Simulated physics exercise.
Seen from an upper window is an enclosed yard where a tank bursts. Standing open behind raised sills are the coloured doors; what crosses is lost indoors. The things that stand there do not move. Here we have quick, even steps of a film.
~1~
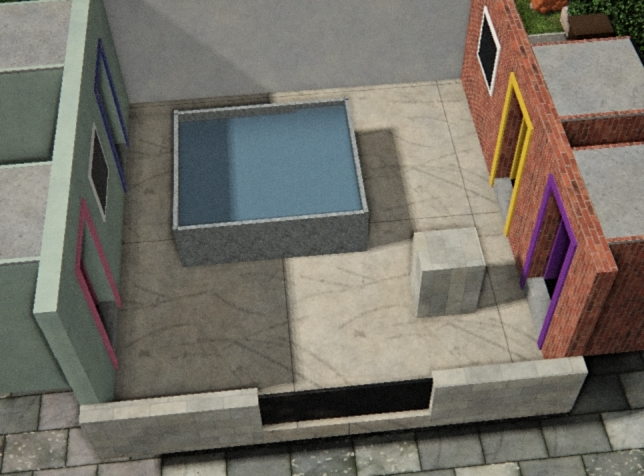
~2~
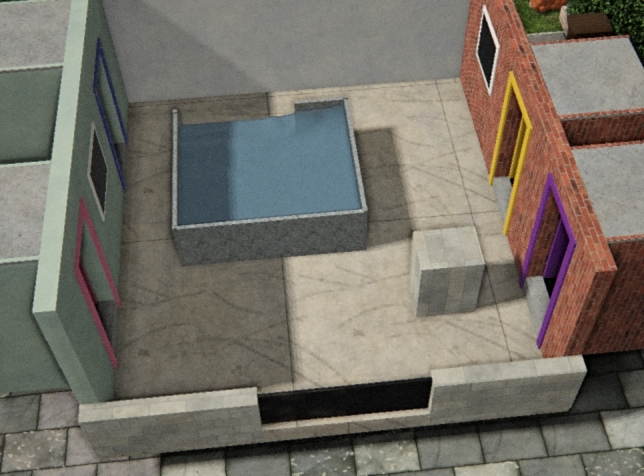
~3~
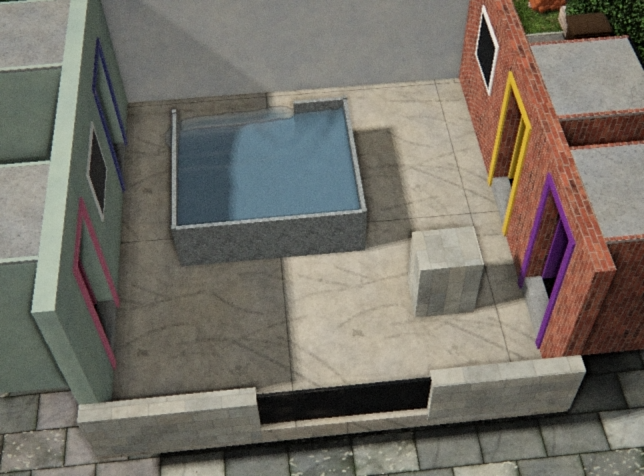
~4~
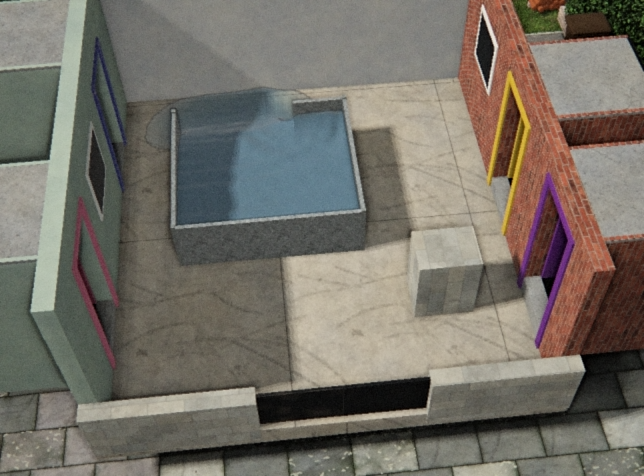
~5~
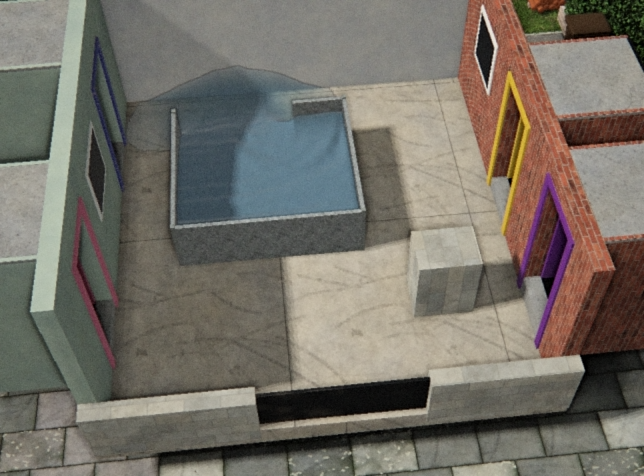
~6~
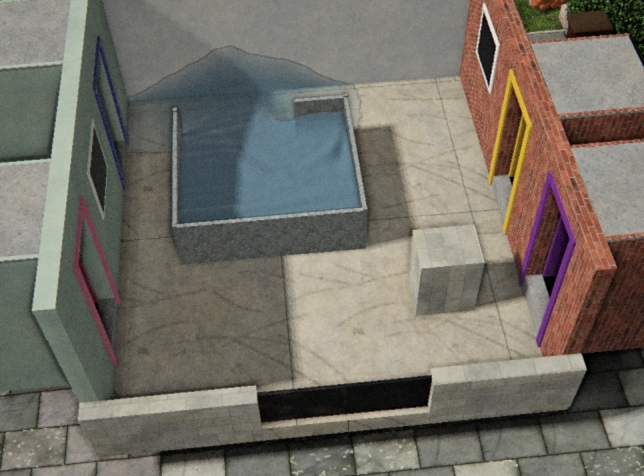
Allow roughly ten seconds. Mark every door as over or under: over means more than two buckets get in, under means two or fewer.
Purple door - under; pink door - under; blue door - over; yellow door - under.
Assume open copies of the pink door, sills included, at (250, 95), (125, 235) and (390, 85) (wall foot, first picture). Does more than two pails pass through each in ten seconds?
First crosses the line, second stays short of it, third stays short of it.
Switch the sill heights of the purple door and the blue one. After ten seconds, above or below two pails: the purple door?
I'd say purple crosses the mark.
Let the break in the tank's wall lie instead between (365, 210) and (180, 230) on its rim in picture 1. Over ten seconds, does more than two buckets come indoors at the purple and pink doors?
Check - purple: Comes out above; pink: Comes out above.
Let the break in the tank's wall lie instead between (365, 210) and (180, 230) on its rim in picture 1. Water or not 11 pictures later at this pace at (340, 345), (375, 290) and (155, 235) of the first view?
Submerged, submerged, unwetted.
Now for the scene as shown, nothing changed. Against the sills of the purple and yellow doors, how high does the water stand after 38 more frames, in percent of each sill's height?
The first sits near 110 in a hundred and the second near 50 in a hundred.
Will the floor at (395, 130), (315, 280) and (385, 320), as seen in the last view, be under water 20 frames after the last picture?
In that order: Wet, no water, clear.
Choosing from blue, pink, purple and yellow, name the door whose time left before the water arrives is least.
I say the one in blue.
A moment on, water covers 20 % of the floor; the purple door not reached, the pink door not reached, the blue door wet at the sill, nothing in, the yellow door not reached.
Next, water covers 40 % of the floor; the purple door not reached, the pink door not reached, the blue door under two buckets in, the yellow door not reached.
Then, water covers 70 % of the floor; the purple door wet at the sill, nothing in, the pink door wet at the sill, nothing in, the blue door far over two buckets in, the yellow door wet at the sill, nothing in.
Later, water covers 100 % of the floor; the purple door wet at the sill, nothing in, the pink door wet at the sill, nothing in, the blue door far over two buckets in, the yellow door wet at the sill, nothing in.
In the end, water covers 100 % of the floor; the purple door under two buckets in, the pink door wet at the sill, nothing in, the blue door far over two buckets in, the yellow door wet at the sill, nothing in.
